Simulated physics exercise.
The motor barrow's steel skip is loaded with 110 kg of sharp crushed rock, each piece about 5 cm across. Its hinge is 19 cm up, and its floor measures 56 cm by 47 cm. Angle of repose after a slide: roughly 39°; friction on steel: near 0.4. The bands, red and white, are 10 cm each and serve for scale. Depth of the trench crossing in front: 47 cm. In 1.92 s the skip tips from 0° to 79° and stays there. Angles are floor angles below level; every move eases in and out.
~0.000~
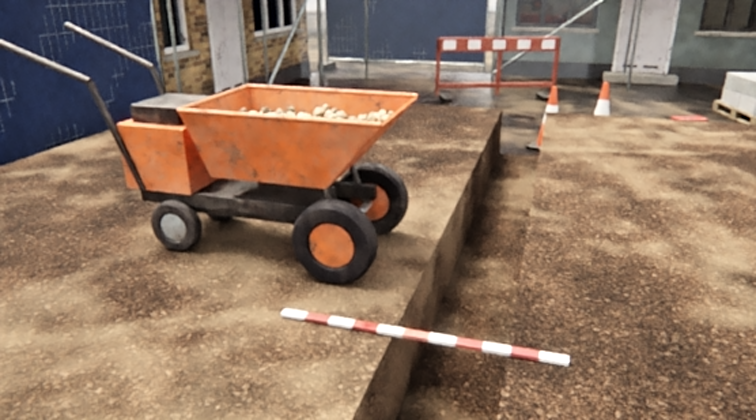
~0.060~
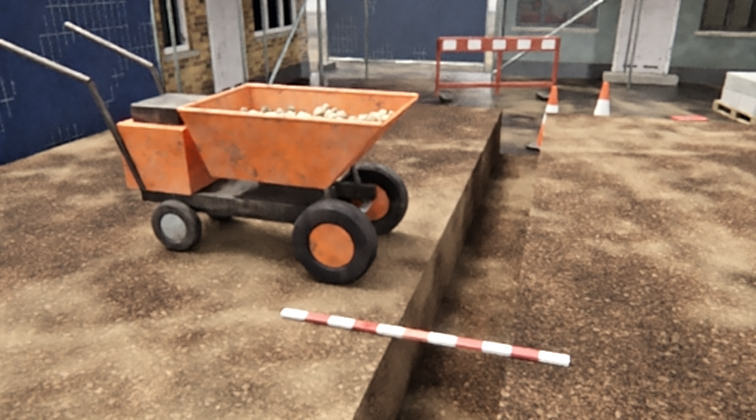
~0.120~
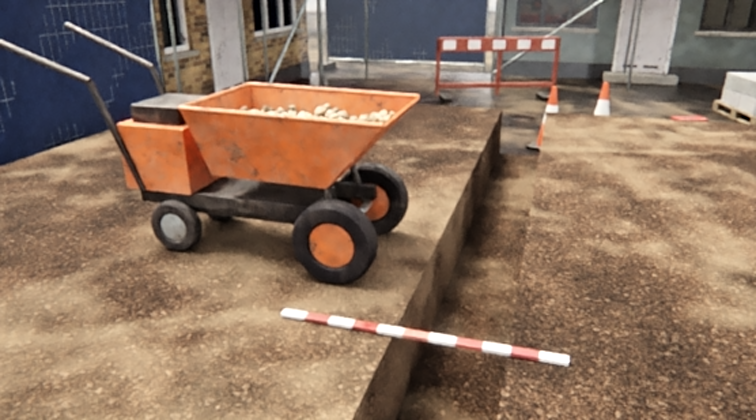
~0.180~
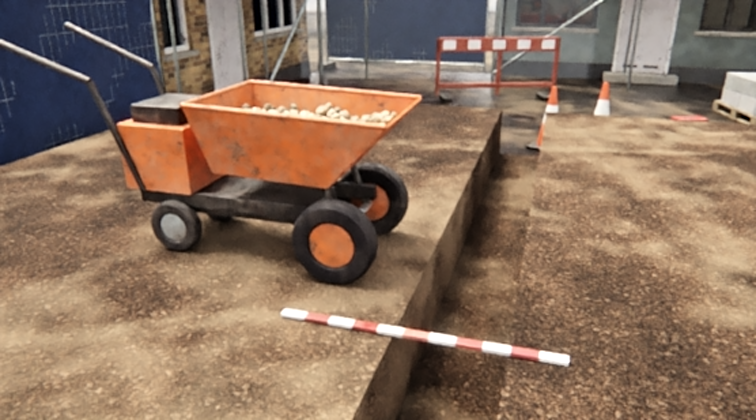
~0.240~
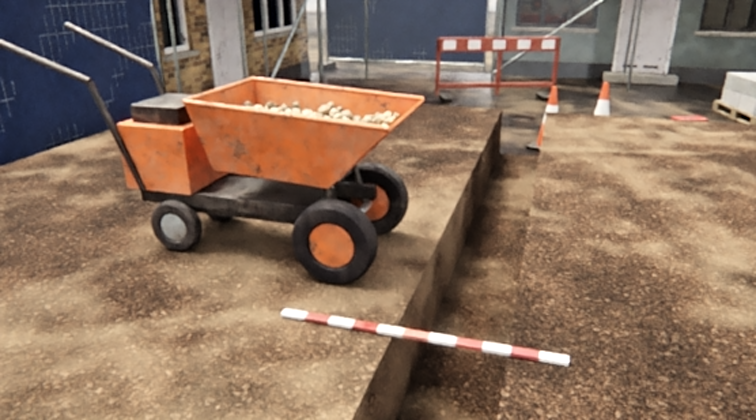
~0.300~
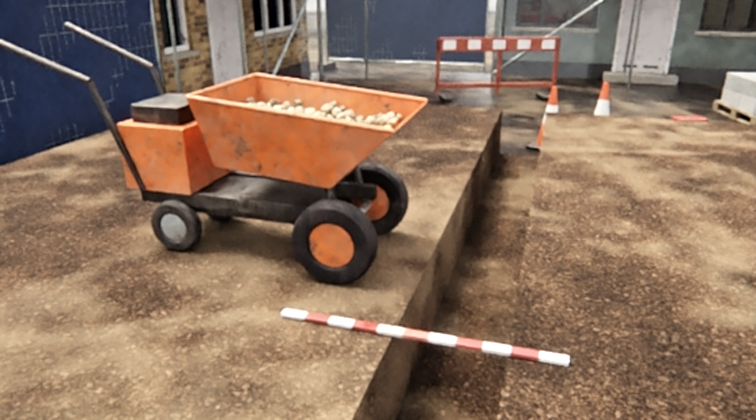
An orange motor barrow with black handles and orange-hubbed wheels stands at left on brown, gritty ground, its skip loaded with pale broken stones, seen from slightly above on a paved-off building site. A red-and-white banded pole lies across the edge of a trench at centre, with a barrier and cones behind. The skip slowly tilts slightly toward the right, its stones shifting a little, while the camera stays still.
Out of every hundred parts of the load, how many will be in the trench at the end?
Close to 85 in every hundred.
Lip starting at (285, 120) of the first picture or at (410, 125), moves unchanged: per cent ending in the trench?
Roughly 45 in a hundred, then 25 in a hundred.
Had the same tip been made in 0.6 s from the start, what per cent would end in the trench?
Near 55 per cent.
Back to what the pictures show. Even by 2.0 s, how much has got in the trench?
Approx. 50 % of the load.
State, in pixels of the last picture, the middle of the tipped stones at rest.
Middle at around (488, 344), I'd say.
After 1.4 s the floor is at 67°; 100 % in the skip; the foremost stones are at (468, 232).
After 2.0 s the floor is at 79°; 38 % in the skip, 50 % in the trench, 12 % past the trench; the foremost stones are at (582, 289).
After 2.4 s the floor is at 79°; 9 % in the skip, 76 % in the trench, 16 % past the trench; the foremost stones are at (620, 296).
After 4.3 s the floor is at 79°; 0 % in the skip, 85 % in the trench, 15 % past the trench; the foremost stones are at (620, 296).
